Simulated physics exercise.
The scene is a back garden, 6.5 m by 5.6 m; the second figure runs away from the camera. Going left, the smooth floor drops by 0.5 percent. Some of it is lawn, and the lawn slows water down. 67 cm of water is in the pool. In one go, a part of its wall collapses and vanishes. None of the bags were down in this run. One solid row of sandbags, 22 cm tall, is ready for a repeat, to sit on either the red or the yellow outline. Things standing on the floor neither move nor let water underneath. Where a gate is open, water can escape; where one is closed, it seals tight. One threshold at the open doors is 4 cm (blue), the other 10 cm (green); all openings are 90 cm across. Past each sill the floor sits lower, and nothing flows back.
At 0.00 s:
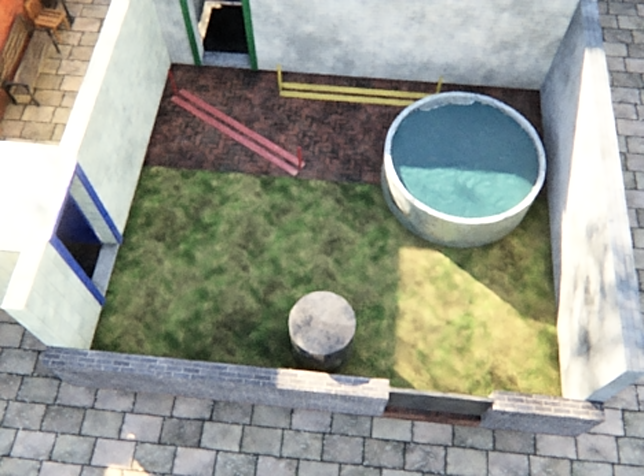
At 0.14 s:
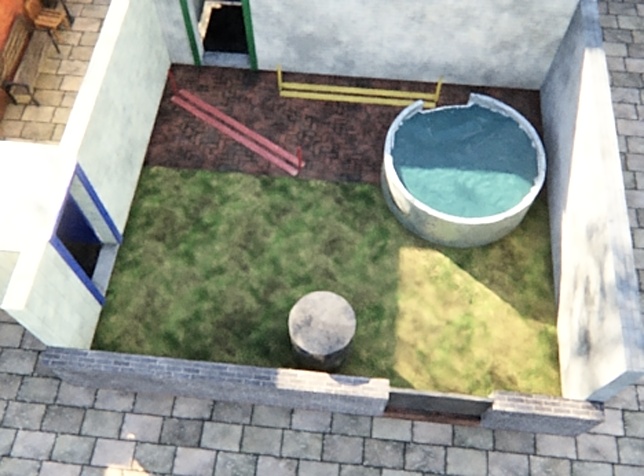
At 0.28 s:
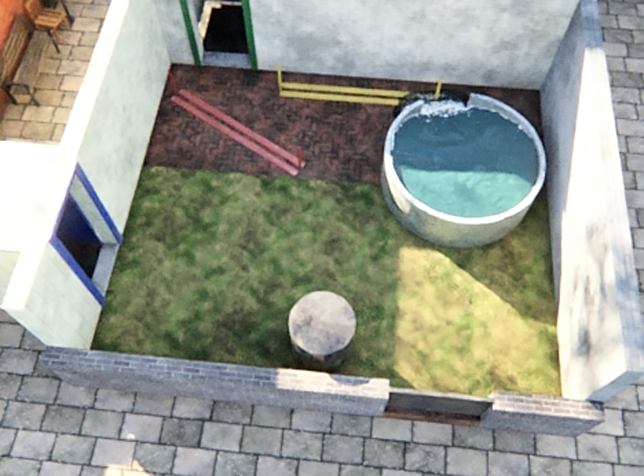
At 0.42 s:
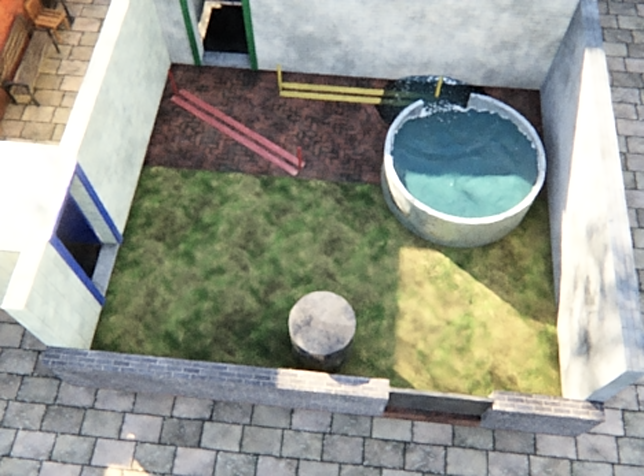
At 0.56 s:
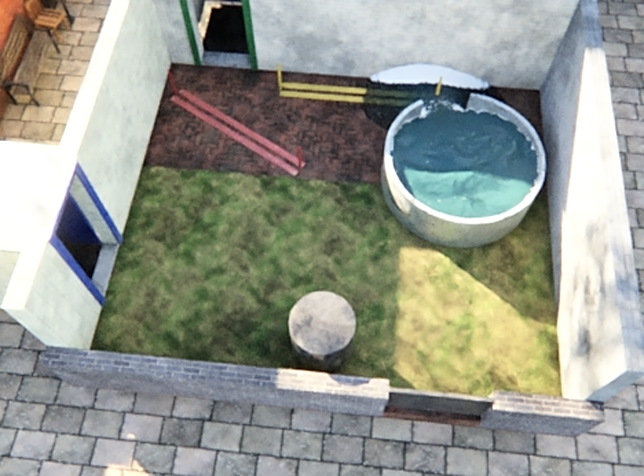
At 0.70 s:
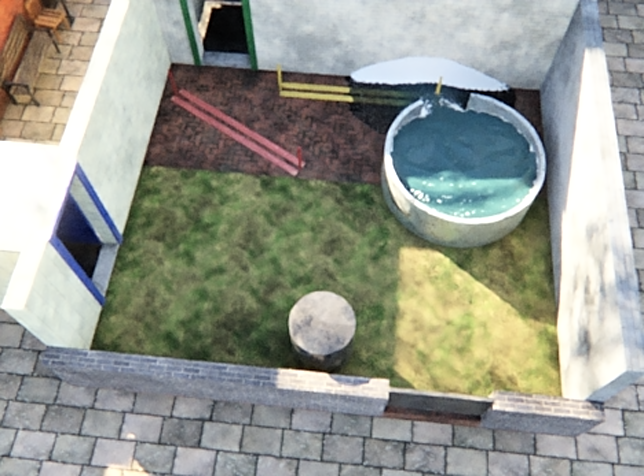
Water pouring through a gap in the far side of a round pool and spreading leftward along the garden's back wall.
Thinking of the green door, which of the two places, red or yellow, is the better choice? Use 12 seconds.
The better choice is yellow.
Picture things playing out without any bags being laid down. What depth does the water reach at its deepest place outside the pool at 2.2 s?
I'd say some 40 centimetres at most.
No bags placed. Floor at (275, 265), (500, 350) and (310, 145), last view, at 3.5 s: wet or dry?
Respectively: Clear, clear and covered.
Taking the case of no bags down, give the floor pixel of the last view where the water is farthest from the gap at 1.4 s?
In the last view, it's close to (241, 68).
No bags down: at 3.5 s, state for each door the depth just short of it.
Depth (cm) - blue: 1, green: 5.
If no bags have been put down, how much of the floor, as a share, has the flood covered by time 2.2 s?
I'd guess around 30 in a hundred.
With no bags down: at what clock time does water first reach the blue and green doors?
Blue 3.6 s, green 1.5 s.
After 1.4 s water covers 15 % of the floor and is deepest (48 cm) near (433, 82) in the run without bags; in at the green door, 0 L with no bags, 0 L with the row on red, 0 L on yellow.
After 2.2 s water covers 30 % of the floor and is deepest (40 cm) near (433, 90) in the run without bags; in at the green door, 0 L with no bags, 0 L with the row on red, 0 L on yellow.
After 3.5 s water covers 50 % of the floor and is deepest (33 cm) near (433, 82) in the run without bags; in at the green door, 0 L with no bags, 12 L with the row on red, 0 L on yellow.
After 7.0 s water covers 85 % of the floor and is deepest (20 cm) near (526, 89) in the run without bags; in at the green door, 8 L with no bags, 167 L with the row on red, 3 L on yellow.
After 12.0 s water covers 100 % of the floor and is deepest (10 cm) near (86, 364) in the run without bags; in at the green door, 13 L with no bags, 265 L with the row on red, 6 L on yellow.
